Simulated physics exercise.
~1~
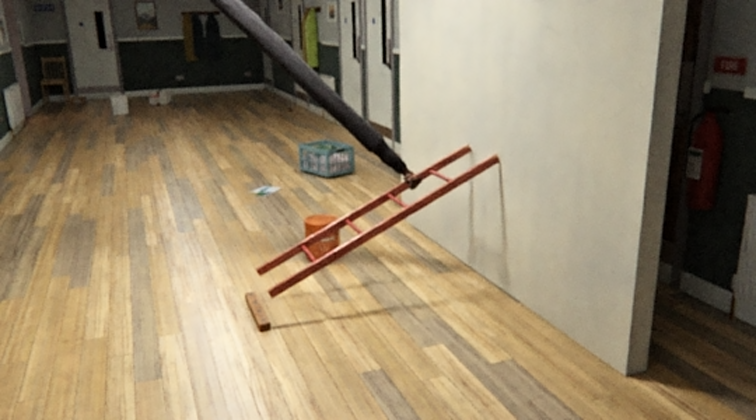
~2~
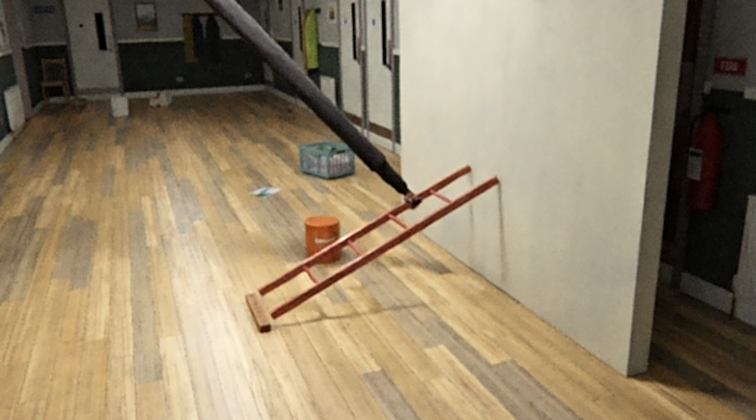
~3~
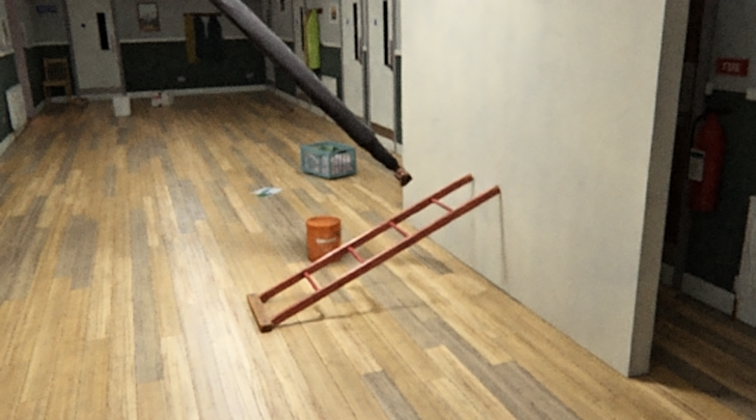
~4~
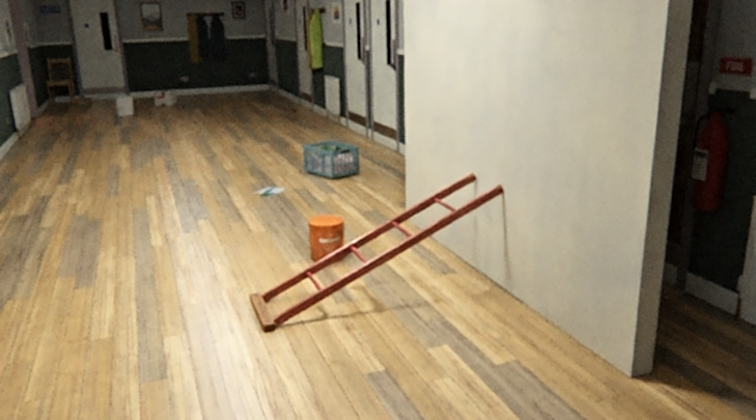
A red gate being lowered against a wooden batten and pale wall, staying propped at a slant after the dark-sleeved arm withdraws.
